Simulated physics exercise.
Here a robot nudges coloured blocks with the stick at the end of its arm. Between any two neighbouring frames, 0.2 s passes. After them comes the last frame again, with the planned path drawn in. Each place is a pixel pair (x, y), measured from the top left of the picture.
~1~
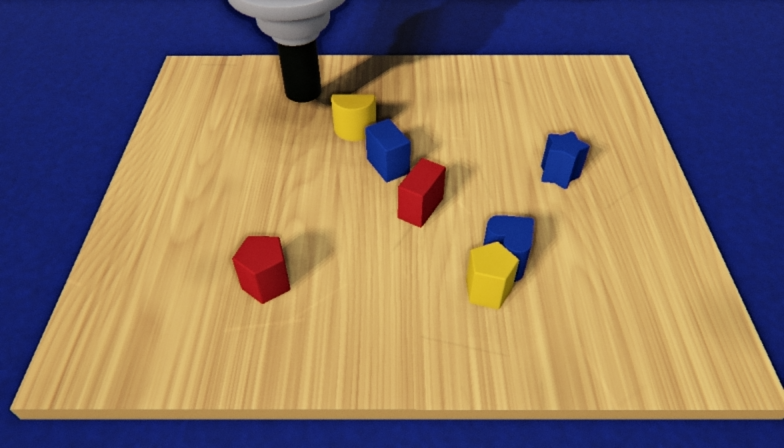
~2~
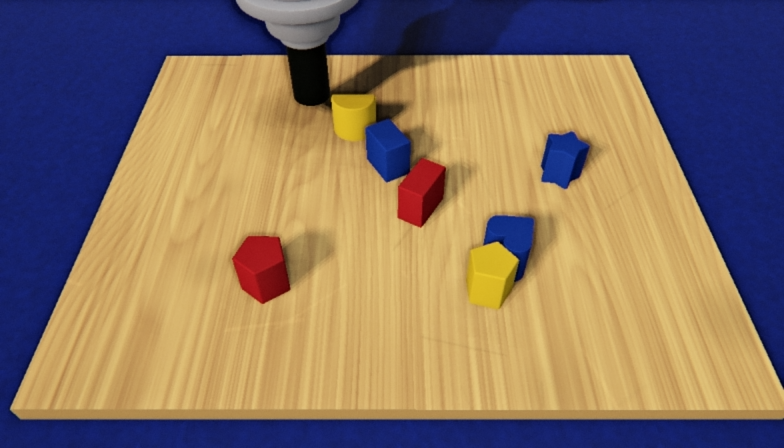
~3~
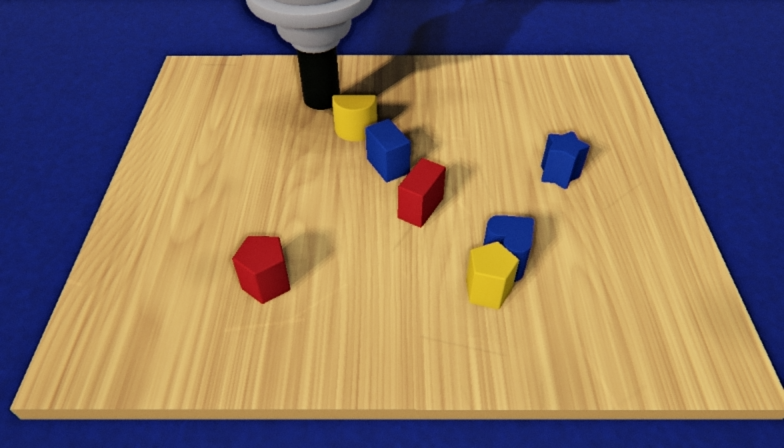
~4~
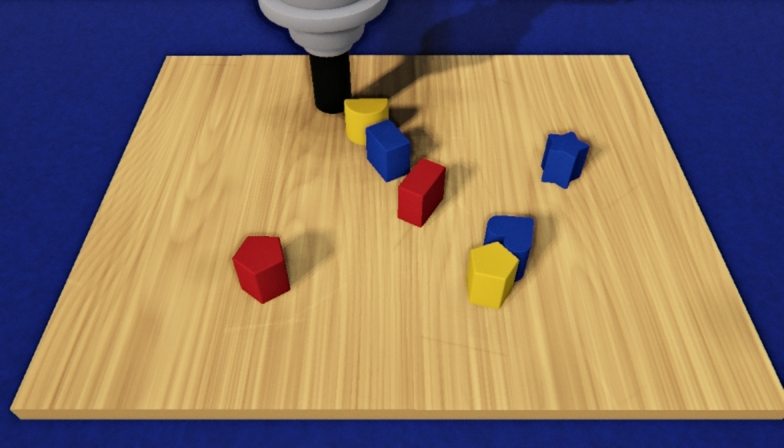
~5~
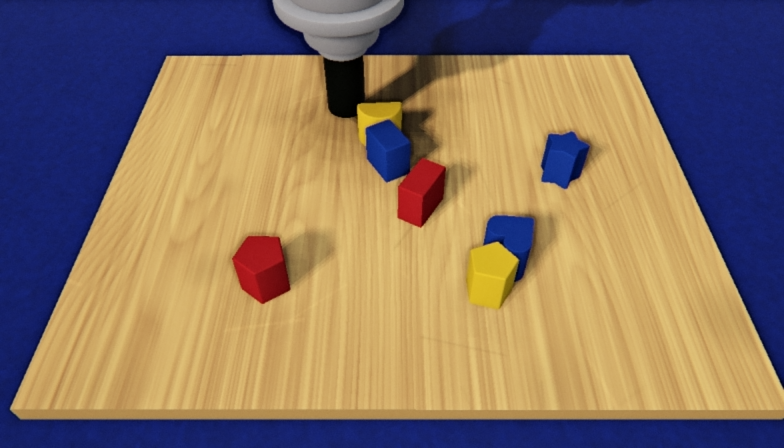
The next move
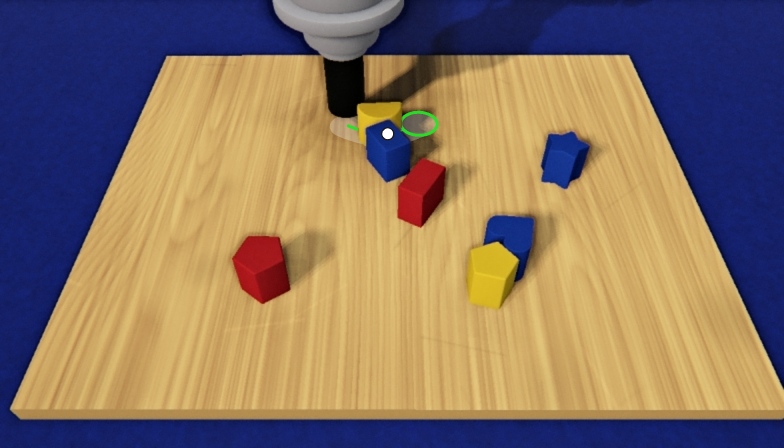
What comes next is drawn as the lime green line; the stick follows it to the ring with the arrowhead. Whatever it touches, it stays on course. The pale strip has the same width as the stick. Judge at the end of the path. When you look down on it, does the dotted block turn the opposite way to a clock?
Final answer: No.
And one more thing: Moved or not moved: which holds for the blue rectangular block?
The blue rectangular block changes place.
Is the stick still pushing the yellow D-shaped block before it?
Short answer: No.
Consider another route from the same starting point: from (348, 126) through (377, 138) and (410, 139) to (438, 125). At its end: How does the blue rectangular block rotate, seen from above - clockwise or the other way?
Watching from overhead, you'd notice the blue rectangular block rotating clockwise.
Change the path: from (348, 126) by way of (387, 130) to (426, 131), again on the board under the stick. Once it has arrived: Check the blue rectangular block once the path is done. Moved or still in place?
At the end, its place is different.
Drawn move, from (348, 126) via (371, 133) and (397, 132), ending at (419, 124); the dot is on the blue rectangular block.
On the path given first. Halfway along, stick at (385, 115); yellow D-shaped block at (408, 115), turned 25° anticlockwise; blue rectangular block at (401, 140), turned 40° clockwise.
At the end, stick at (420, 105); yellow D-shaped block at (415, 116), turned 20° anticlockwise; blue rectangular block at (400, 140), turned 40° clockwise.
